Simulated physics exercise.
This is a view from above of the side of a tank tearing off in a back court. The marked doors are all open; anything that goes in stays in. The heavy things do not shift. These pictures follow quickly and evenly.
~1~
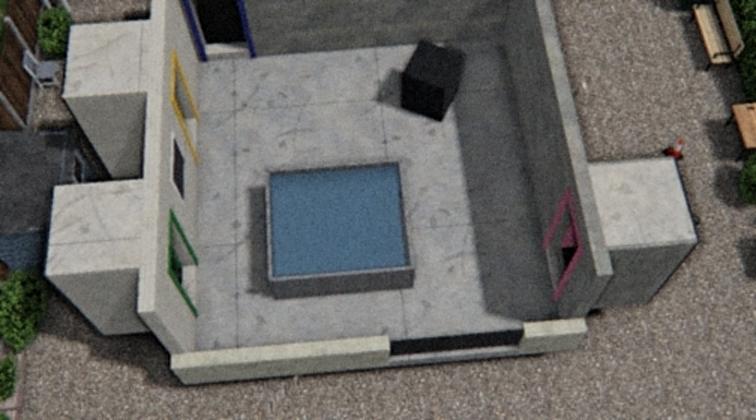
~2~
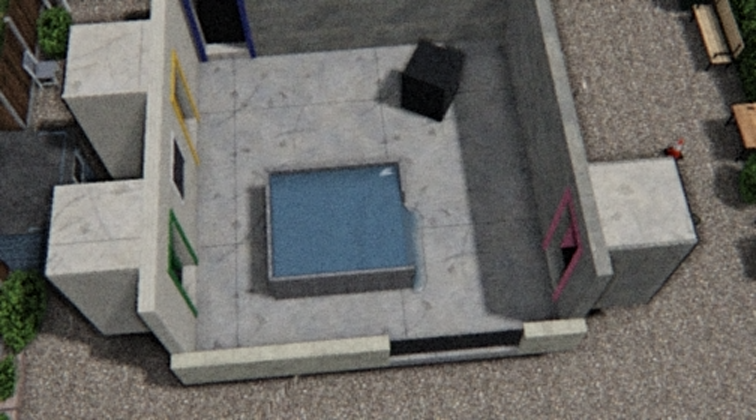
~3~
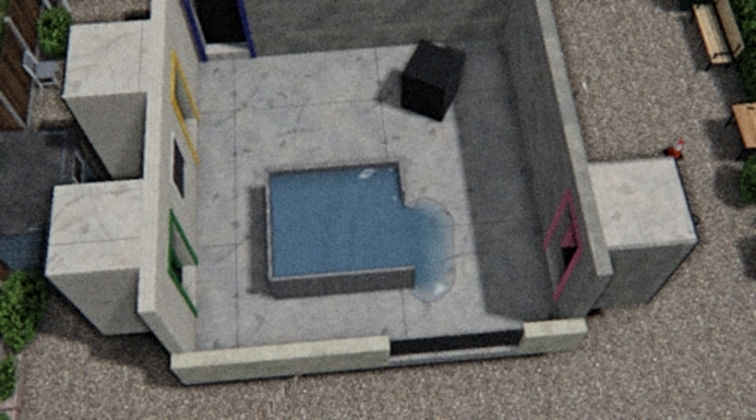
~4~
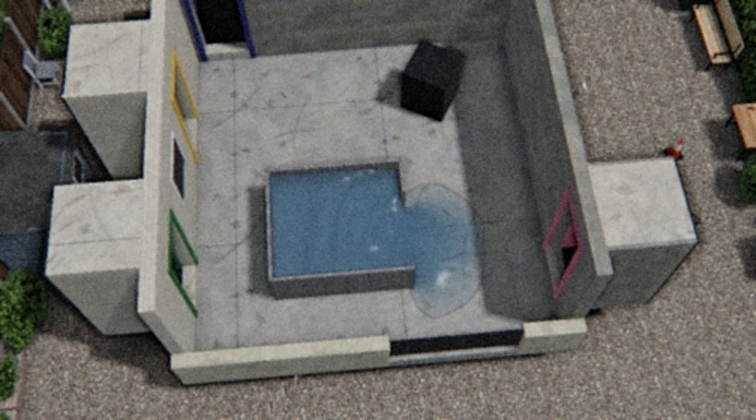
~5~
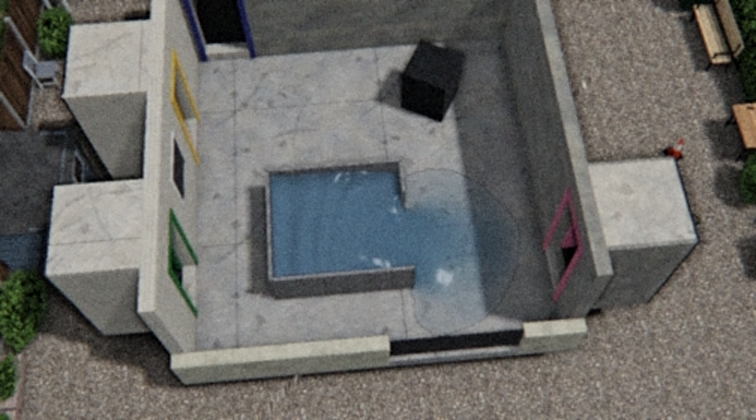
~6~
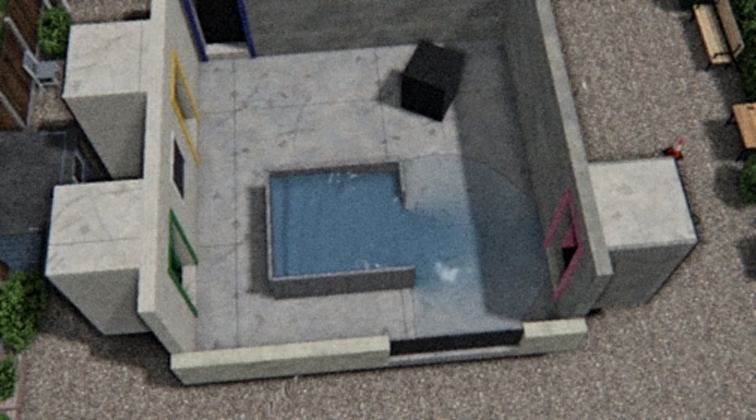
A walled back court with a pale, cracked concrete floor is seen from high above, with gravel outside. A grey-rimmed tank of blue water sits in the middle, a black block stands behind it to the right, and yellow, green and pink openings mark the side walls. The tank's right side tears open and water pours out, spreading rightward across the floor in a widening rounded sheet, while the view stays still.
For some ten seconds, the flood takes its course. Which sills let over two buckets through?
As I see it, the yellow door swallows an okay amount of water; the pink door swallows too much water; the blue door swallows an okay amount of water; the green door swallows too much water.
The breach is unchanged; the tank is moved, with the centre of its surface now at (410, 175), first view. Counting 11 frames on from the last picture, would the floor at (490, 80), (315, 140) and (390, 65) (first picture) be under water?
Well, in the order you listed them, they'd be reached by the flood, unreached and unreached.
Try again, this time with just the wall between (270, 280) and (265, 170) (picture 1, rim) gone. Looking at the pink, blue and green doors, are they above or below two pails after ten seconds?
Door by door, the pink door misses the threshold, then the blue door crosses the threshold, then the green door crosses the threshold.
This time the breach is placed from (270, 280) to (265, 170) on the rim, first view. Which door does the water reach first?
The door marked green.
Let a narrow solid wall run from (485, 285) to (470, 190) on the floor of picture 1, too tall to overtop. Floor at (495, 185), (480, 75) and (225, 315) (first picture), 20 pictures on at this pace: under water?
Results in sequence: Swamped / swamped / swamped.
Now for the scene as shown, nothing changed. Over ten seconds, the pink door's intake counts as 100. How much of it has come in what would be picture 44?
My estimate: Close to 100 per cent.
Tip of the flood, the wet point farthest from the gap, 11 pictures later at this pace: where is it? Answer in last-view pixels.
Farthest reach: About (504, 41).
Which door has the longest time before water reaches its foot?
Answer - the yellow door.
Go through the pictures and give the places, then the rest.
The first picture shows the tank at (338, 219) is whole and still.
In the second picture, water pours out at (406, 243) and has run to (414, 291).
In the third picture, the front is at (432, 204), out from the gap at (406, 243).
In the fourth picture, water pours out at (406, 244) and has run to (479, 223).
In the fifth picture, water pours out at (406, 244) and has run to (511, 220).
In the sixth picture, water pours out at (406, 244) and has run to (549, 267).
A moment on, water covers 25 % of the floor; the yellow door not reached, the pink door over two buckets in, the blue door not reached, the green door not reached.
Next, water covers 30 % of the floor; the yellow door not reached, the pink door far over two buckets in, the blue door not reached, the green door not reached.
Then, water covers 45 % of the floor; the yellow door not reached, the pink door far over two buckets in, the blue door not reached, the green door not reached.
Later, water covers 90 % of the floor; the yellow door wet at the sill, nothing in, the pink door far over two buckets in, the blue door wet at the sill, nothing in, the green door under two buckets in.
In the end, water covers 100 % of the floor; the yellow door wet at the sill, nothing in, the pink door far over two buckets in, the blue door wet at the sill, nothing in, the green door over two buckets in.
